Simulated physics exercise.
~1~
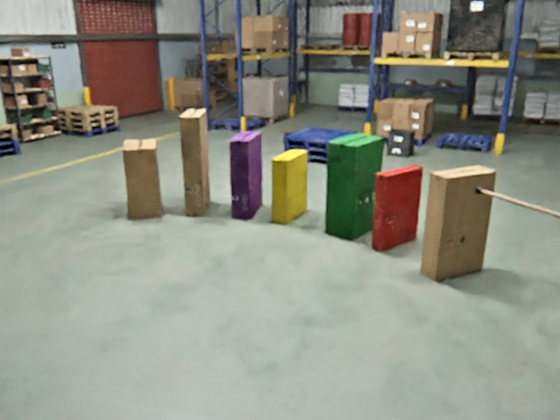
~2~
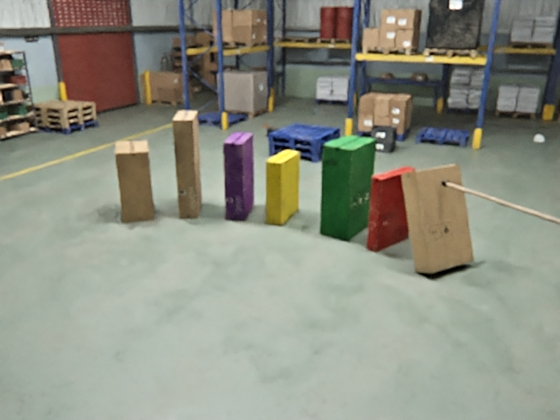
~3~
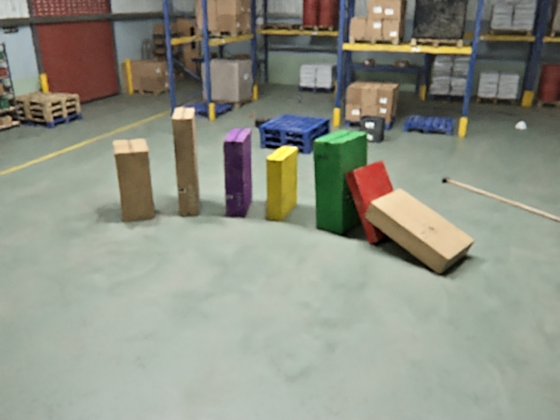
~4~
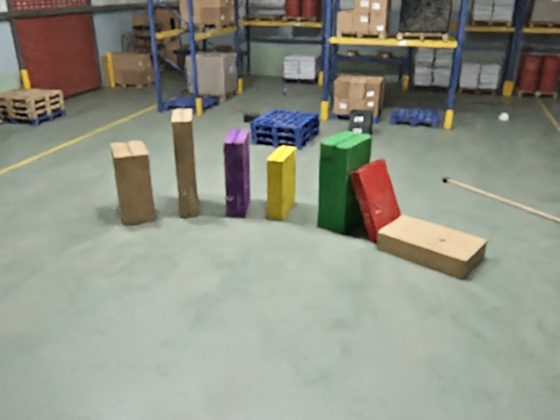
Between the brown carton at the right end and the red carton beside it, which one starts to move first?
The brown carton at the right end moves first, tipping while the red one is still upright. The red carton only starts to lean afterwards.
